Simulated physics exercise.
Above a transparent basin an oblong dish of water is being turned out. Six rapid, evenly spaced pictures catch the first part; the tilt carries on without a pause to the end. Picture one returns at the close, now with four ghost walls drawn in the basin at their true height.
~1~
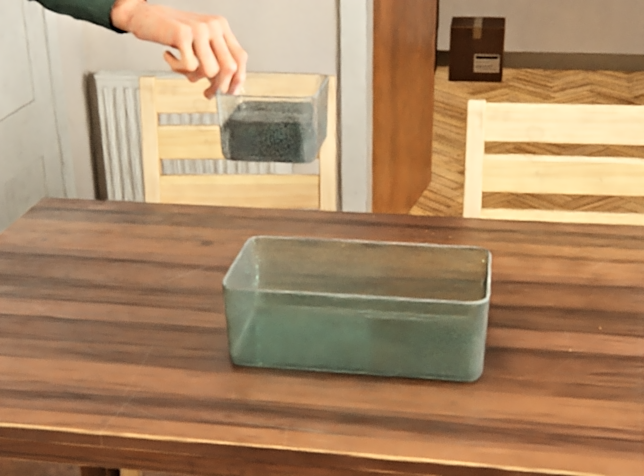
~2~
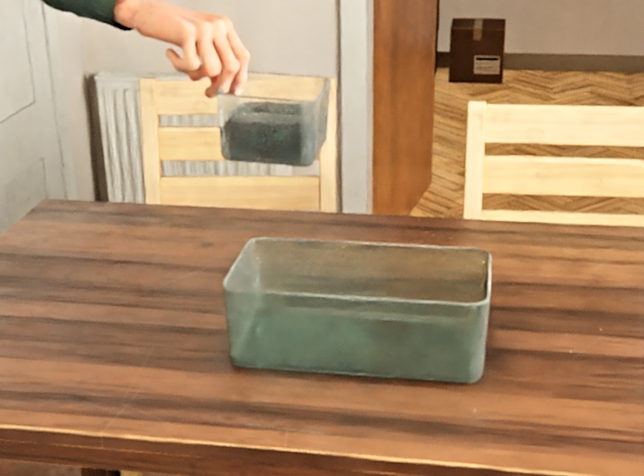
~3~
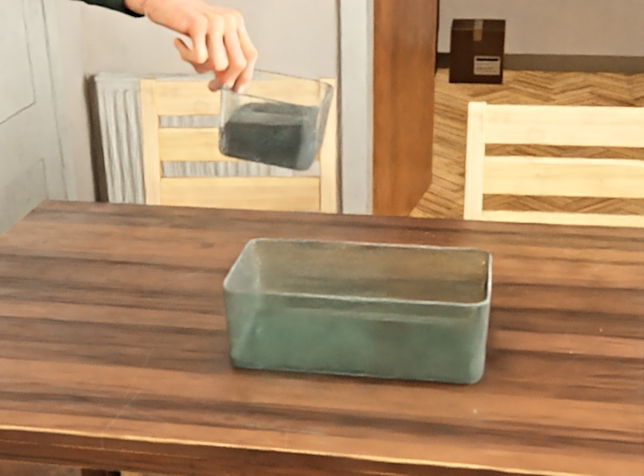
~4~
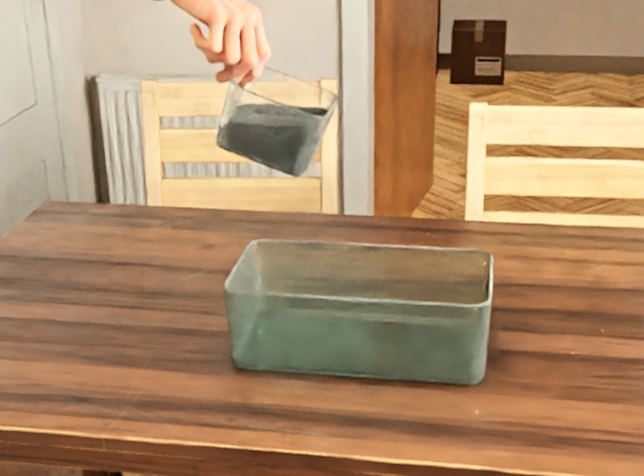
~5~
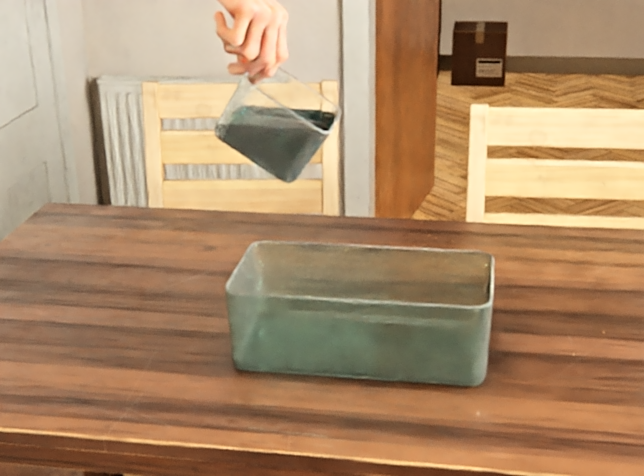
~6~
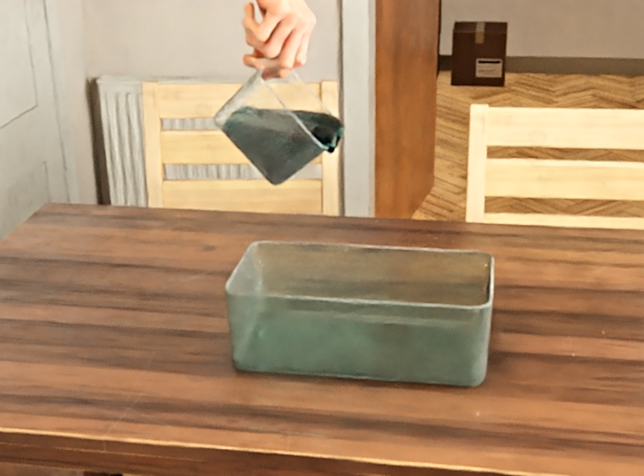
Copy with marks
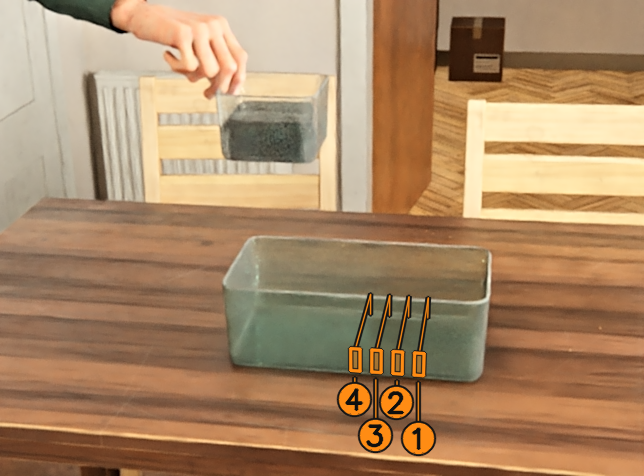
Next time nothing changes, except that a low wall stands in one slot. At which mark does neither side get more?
It is 3.
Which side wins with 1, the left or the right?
The left side.
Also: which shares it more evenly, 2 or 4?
4.
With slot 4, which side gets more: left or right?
The right side.
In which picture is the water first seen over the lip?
In picture 6.
On the marked copy, 1 at (418, 382); 2 at (396, 380); 3 at (375, 379); 4 at (354, 377).
With 1, about 85 % ends left of the wall and 12 % right of it; 3 % is lost outside.
With 2, about 88 % ends left of the wall and 10 % right of it.
With 3, about 52 % ends left of the wall and 47 % right of it.
With 4, about 23 % ends left of the wall and 75 % right of it.
